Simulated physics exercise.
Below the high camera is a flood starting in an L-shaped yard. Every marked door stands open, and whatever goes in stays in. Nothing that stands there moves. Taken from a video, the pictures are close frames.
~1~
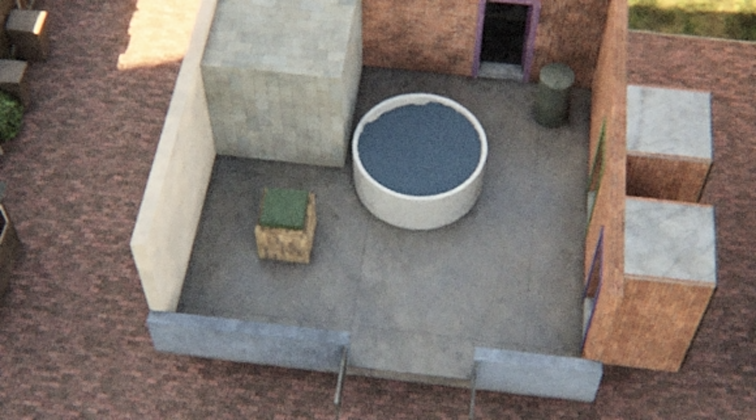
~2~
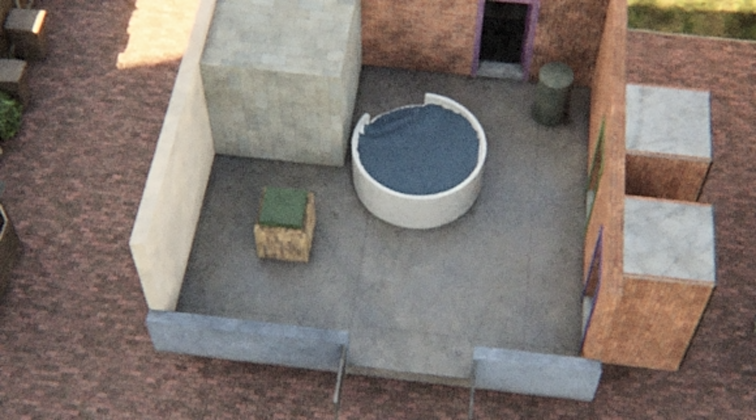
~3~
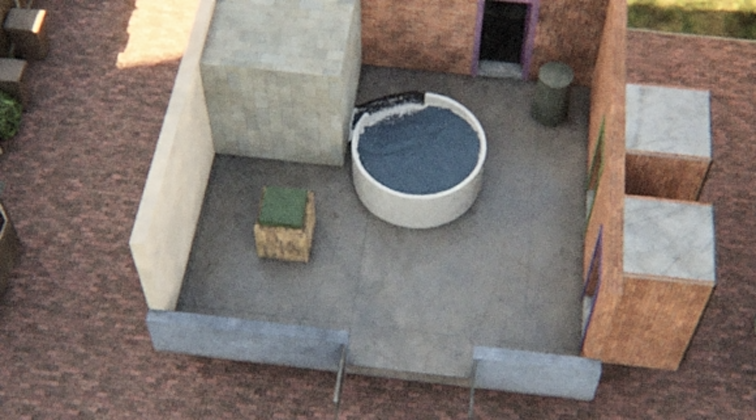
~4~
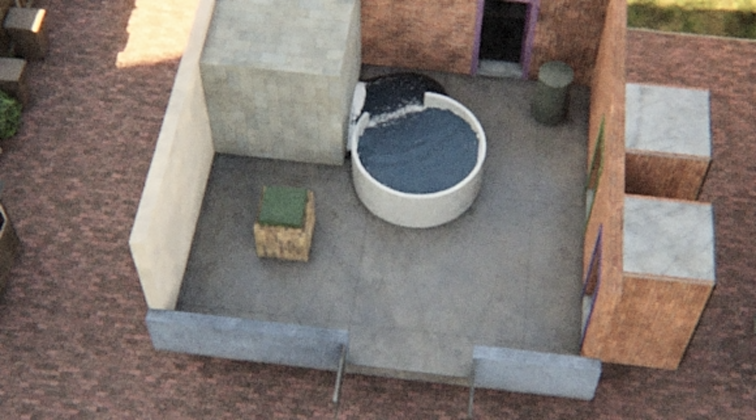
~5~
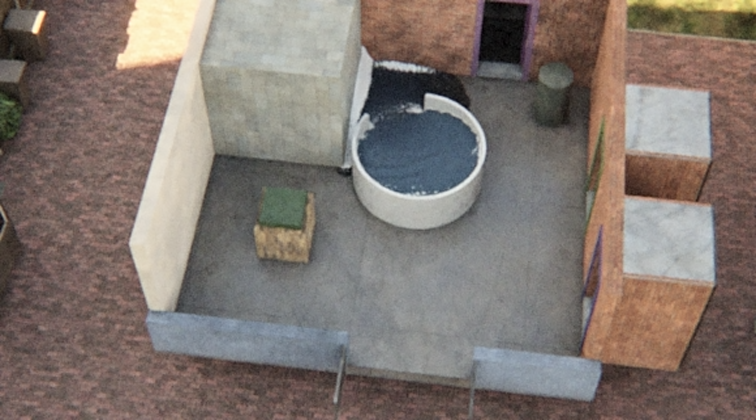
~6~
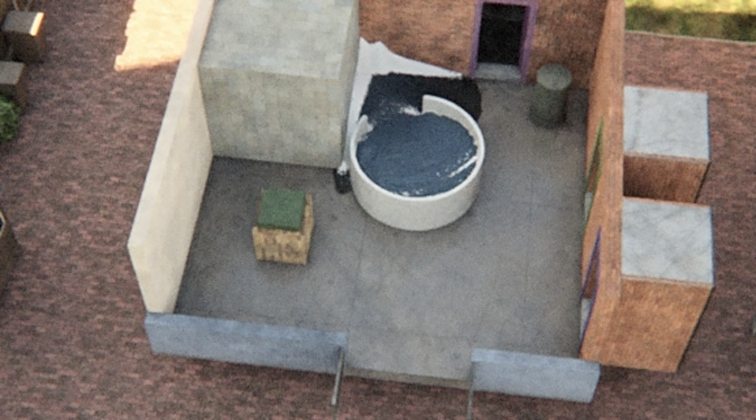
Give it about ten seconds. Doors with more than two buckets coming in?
Result: The purple door will get two buckets at most; the blue door will get two buckets at most; the green door will get more than two buckets.
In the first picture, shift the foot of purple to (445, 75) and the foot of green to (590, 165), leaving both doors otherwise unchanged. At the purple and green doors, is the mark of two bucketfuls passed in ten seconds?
Purple door: Comes in high; green door: Comes in high.
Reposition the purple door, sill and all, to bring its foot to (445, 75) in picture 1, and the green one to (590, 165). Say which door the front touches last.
The flood gets to the blue-painted one after all the others.
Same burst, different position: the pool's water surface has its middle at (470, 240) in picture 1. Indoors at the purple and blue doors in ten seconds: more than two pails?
My take: The purple one exceeds the limit, and the blue one stays within the limit.
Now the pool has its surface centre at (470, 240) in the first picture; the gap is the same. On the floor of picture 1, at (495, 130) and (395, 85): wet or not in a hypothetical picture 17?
Soaked, soaked.
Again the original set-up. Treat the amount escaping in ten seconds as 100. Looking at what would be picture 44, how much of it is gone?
About 35 per cent.
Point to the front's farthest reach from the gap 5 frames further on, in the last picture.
I'd say around (550, 85).
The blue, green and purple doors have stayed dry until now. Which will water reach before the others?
Result: The one in purple.
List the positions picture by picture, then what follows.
In the first picture, the pool at (420, 148) is whole and still.
In the second picture, water pours out on the pool's far side and has run to a hidden place.
In the third picture, the front is at a hidden place, out from the gap on the pool's far side.
In the fourth picture, water pours out on the pool's far side and has run to (425, 79).
In the fifth picture, the front is at (450, 73), out from the gap on the pool's far side.
In the sixth picture, water pours out on the pool's far side and has run to (469, 77).
A moment on, water covers 15 % of the floor; the purple door wet at the sill, nothing in, the blue door not reached, the green door not reached.
Next, water covers 30 % of the floor; the purple door wet at the sill, nothing in, the blue door not reached, the green door not reached.
Then, water covers 50 % of the floor; the purple door wet at the sill, nothing in, the blue door wet at the sill, nothing in, the green door over two buckets in.
Later, water covers 80 % of the floor; the purple door wet at the sill, nothing in, the blue door wet at the sill, nothing in, the green door far over two buckets in.
In the end, water covers 100 % of the floor; the purple door wet at the sill, nothing in, the blue door under two buckets in, the green door far over two buckets in.
